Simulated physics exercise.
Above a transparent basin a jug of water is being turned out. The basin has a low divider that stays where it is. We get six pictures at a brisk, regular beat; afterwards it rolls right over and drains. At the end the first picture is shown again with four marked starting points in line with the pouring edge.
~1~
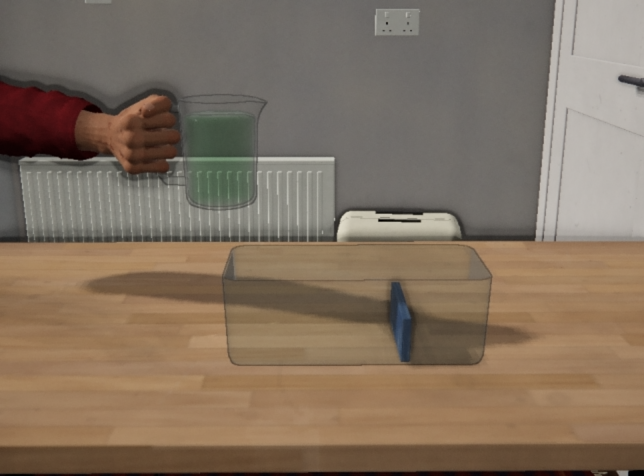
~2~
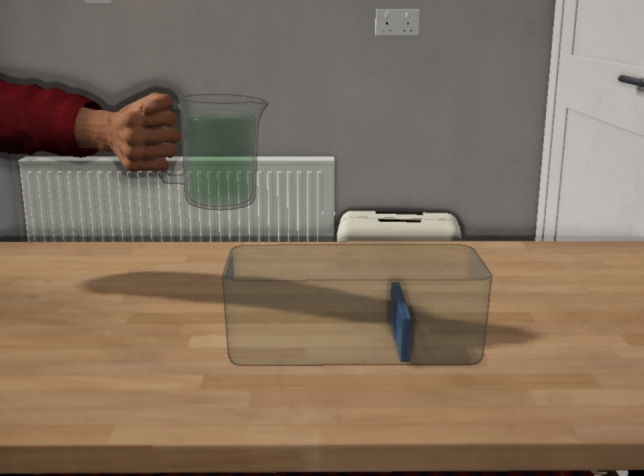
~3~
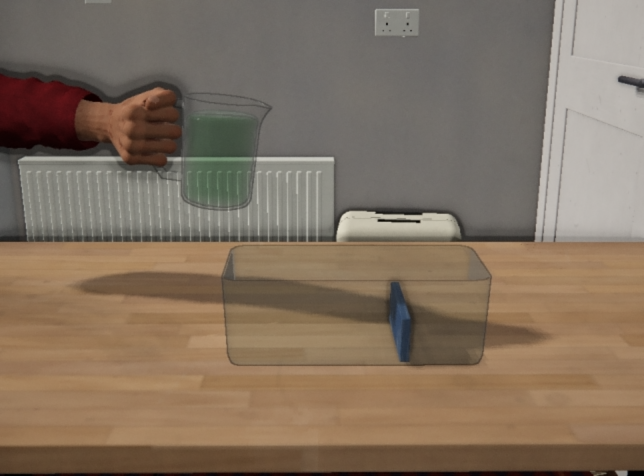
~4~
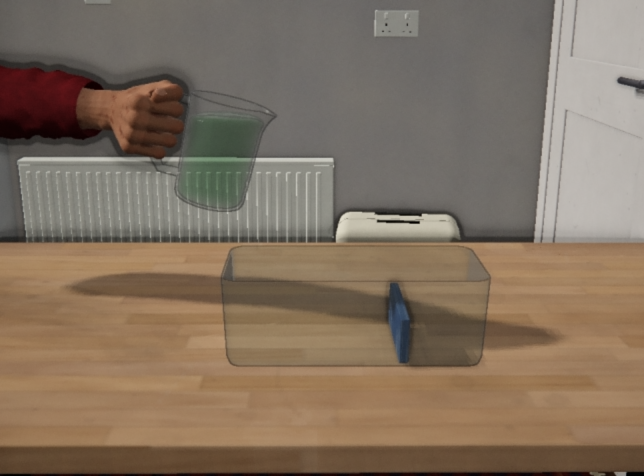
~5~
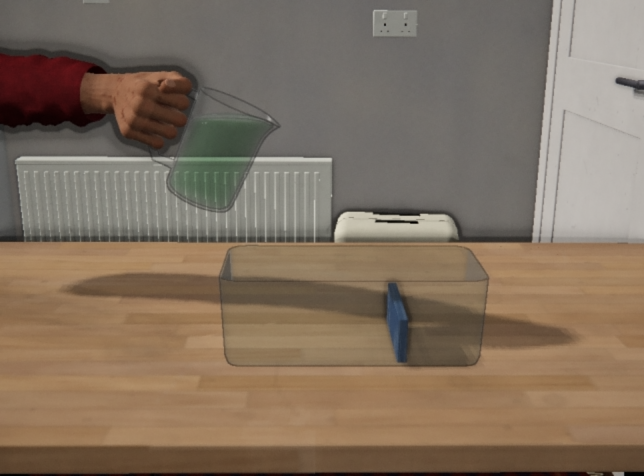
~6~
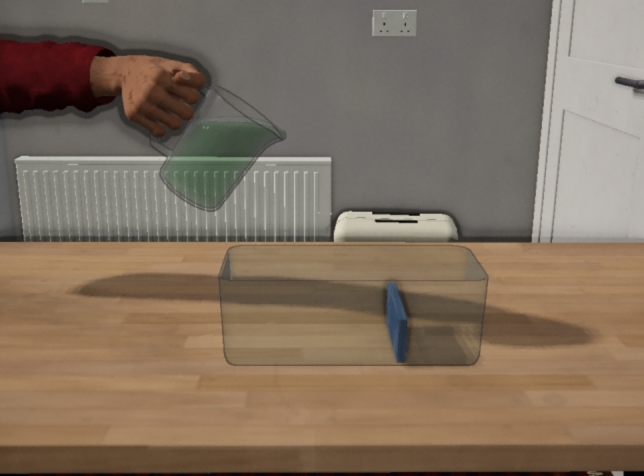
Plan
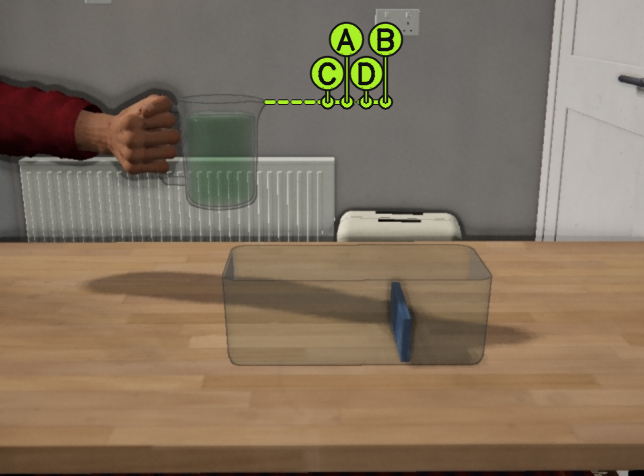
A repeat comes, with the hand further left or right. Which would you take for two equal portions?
A is best.
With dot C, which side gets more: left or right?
The left side.
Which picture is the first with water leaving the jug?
Picture 6.
On the marked copy, A at (346, 101); B at (385, 101); C at (327, 101); D at (366, 101).
With A, about 44 % ends left of the wall and 55 % right of it.
With B, about 24 % ends left of the wall and 71 % right of it; 5 % is lost outside.
With C, about 84 % ends left of the wall and 13 % right of it; 4 % is lost outside.
With D, about 12 % ends left of the wall and 85 % right of it; 3 % is lost outside.
